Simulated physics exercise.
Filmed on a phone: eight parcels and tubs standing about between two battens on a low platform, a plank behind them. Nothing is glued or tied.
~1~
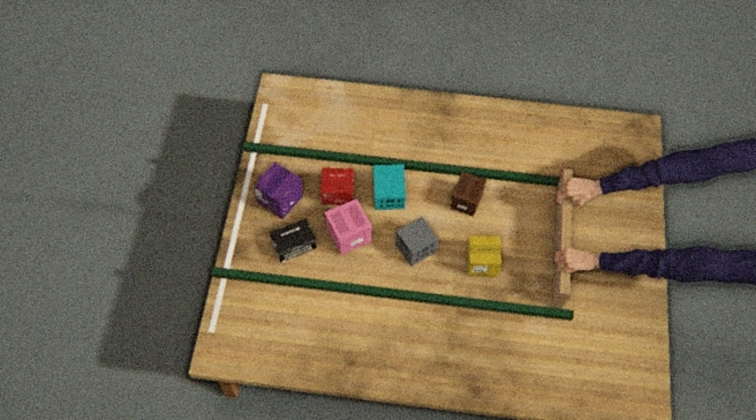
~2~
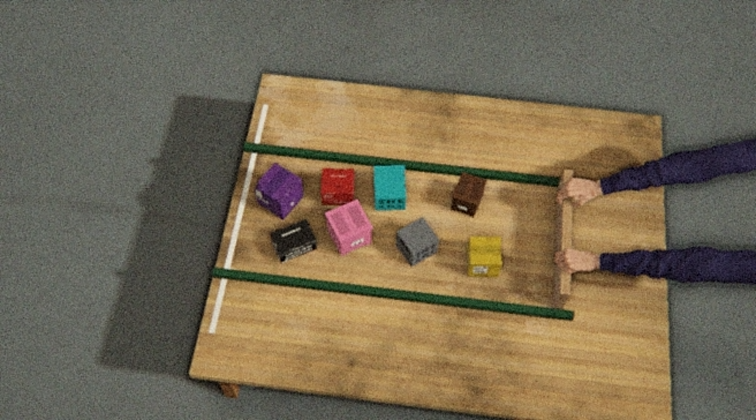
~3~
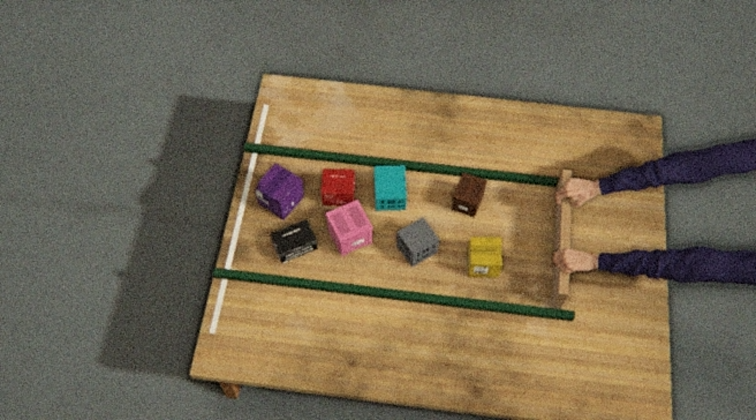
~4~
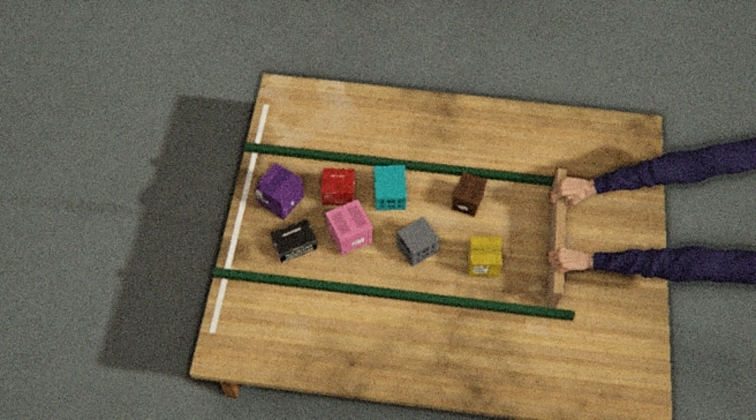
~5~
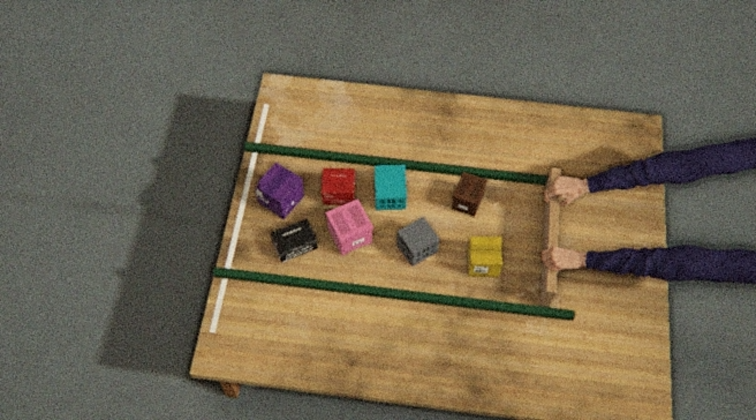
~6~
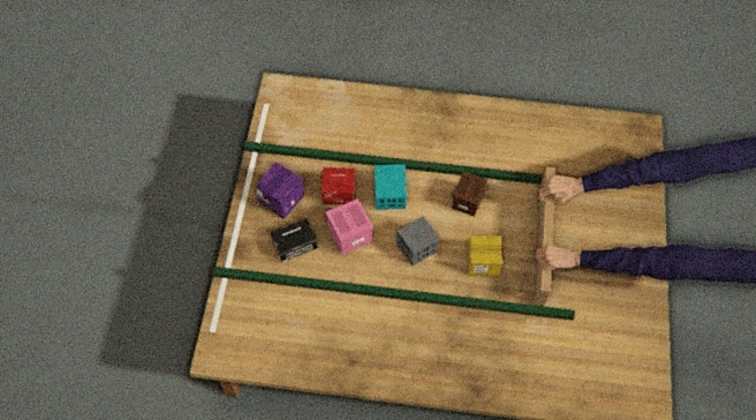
The clip opens on eight coloured boxes standing between two green battens on a wooden platform, with two hands holding a plank upright to their right. The hands then ease the plank slightly leftward along the battens, narrowing the gap to the boxes, which stay where they are.
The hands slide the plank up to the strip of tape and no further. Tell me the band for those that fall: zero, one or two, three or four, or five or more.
Outcome: The number that fall off is five or more.
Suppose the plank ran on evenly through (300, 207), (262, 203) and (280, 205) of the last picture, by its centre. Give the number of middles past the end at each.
In that order 4, 6 and 4.
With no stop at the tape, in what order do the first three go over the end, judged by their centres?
The order is the black box, then the purple parcel, then the pink tote.
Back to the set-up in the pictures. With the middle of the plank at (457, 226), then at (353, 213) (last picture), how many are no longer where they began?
At the one place 3, at the other 8.
Soon after, none off yet; purple parcel at rest near (280, 191); black box at rest near (294, 240); red box at rest near (339, 186).
After that, none off yet; purple parcel displaced about its own width near (235, 187); black box displaced well along near (221, 228); red box displaced well along near (276, 178).
In the end, the number that fall off is five or more; gone, yellow parcel, brown tote, grey crate, turquoise crate, pink tote, red box, black box and purple parcel.
